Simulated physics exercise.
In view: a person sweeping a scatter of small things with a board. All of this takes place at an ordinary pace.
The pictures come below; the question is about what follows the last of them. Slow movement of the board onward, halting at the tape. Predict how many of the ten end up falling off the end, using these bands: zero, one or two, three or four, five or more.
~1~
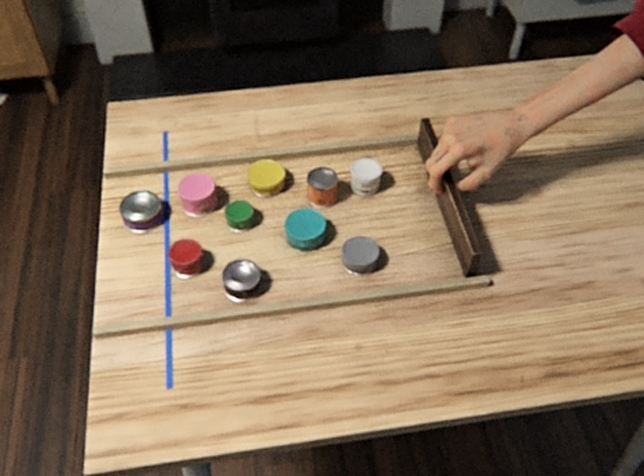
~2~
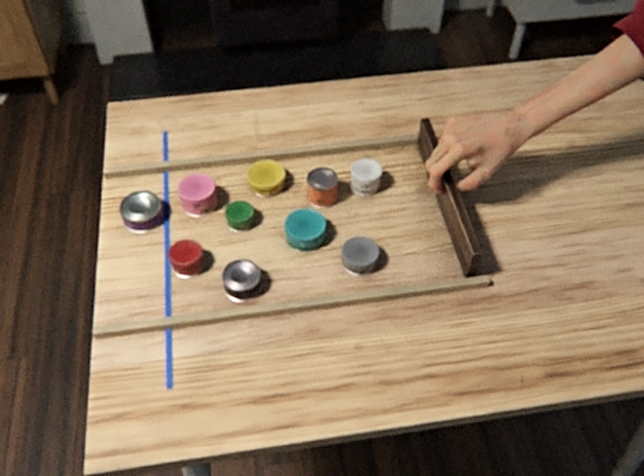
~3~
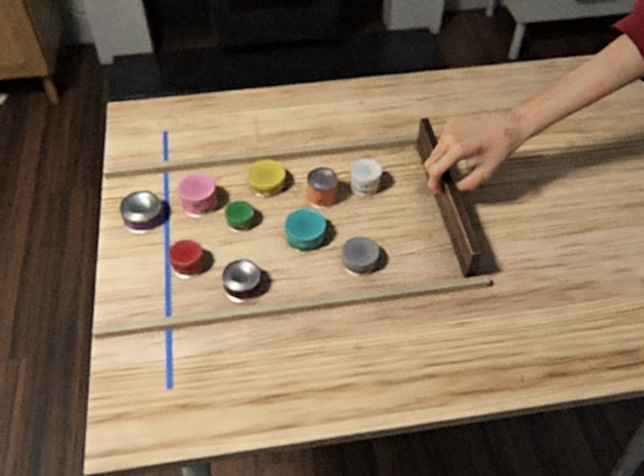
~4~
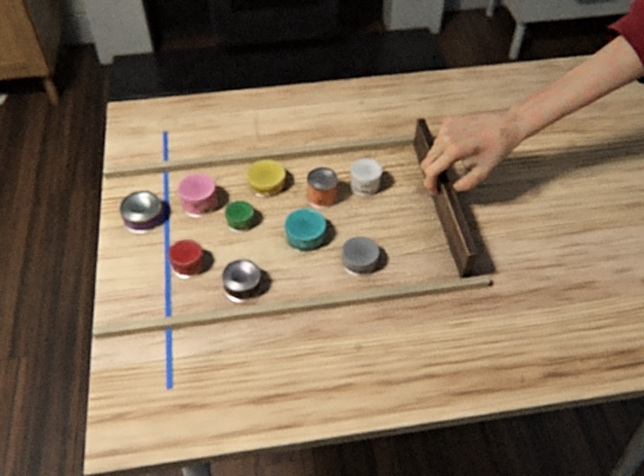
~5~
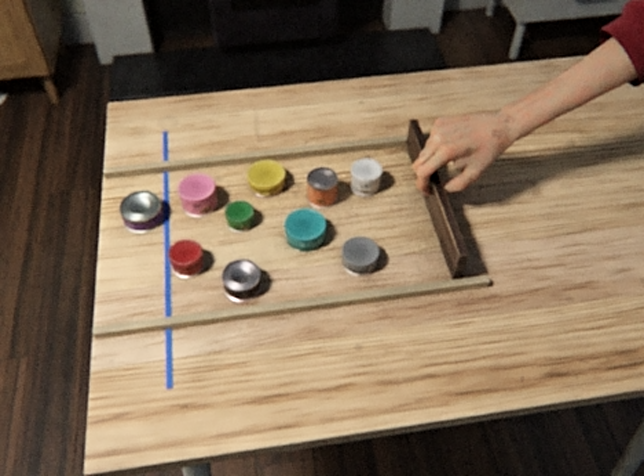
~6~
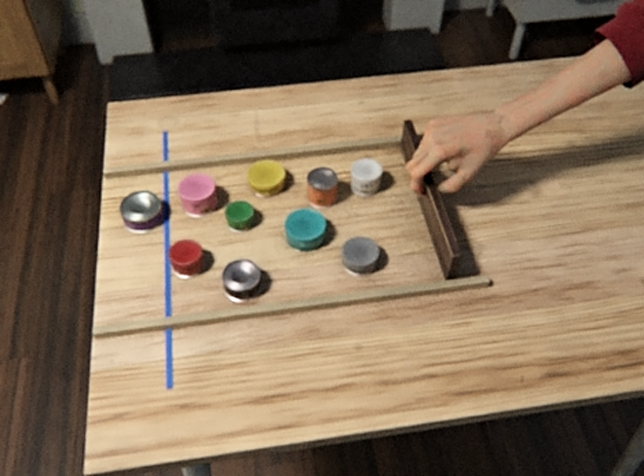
Basically the losses over the end count one or two in this one.
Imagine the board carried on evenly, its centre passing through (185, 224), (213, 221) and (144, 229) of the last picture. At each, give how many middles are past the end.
In order: 0, 0, 5.
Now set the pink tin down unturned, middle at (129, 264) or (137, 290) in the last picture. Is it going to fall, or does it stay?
Taking them in order, it drops away and then it drops away.
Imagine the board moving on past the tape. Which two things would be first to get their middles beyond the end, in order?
Going earliest first, it's the purple tin and then the green tin.
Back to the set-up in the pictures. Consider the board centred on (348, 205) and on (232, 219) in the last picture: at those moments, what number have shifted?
Tally: First 3; then 9.
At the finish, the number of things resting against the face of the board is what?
That would be 4 of them.
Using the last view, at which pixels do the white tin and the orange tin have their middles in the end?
The white tin at (149, 203), the orange tin at (132, 224).
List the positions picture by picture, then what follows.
Purple tin (142, 211); red tin (187, 258); pink tin (198, 195); board (446, 193); tape (167, 240), in the first frame.
Red tin (187, 259); grey tin (360, 256), in the second frame.
Pink tin (198, 196); turquoise tub (305, 230), in the third frame.
Purple tin (142, 212); orange tin (322, 188), in the fourth frame.
Red tin (187, 259); green tin (240, 217), in the fifth frame.
Purple tin (142, 212); red tin (187, 259); pink tin (198, 196); board (428, 196); tape (167, 240), in the sixth frame.
Soon after, none off yet; purple tin at rest near (142, 212); red tin at rest near (187, 259); pink tin at rest near (198, 196).
In the end, the number that fall off is one or two; gone, purple tin.
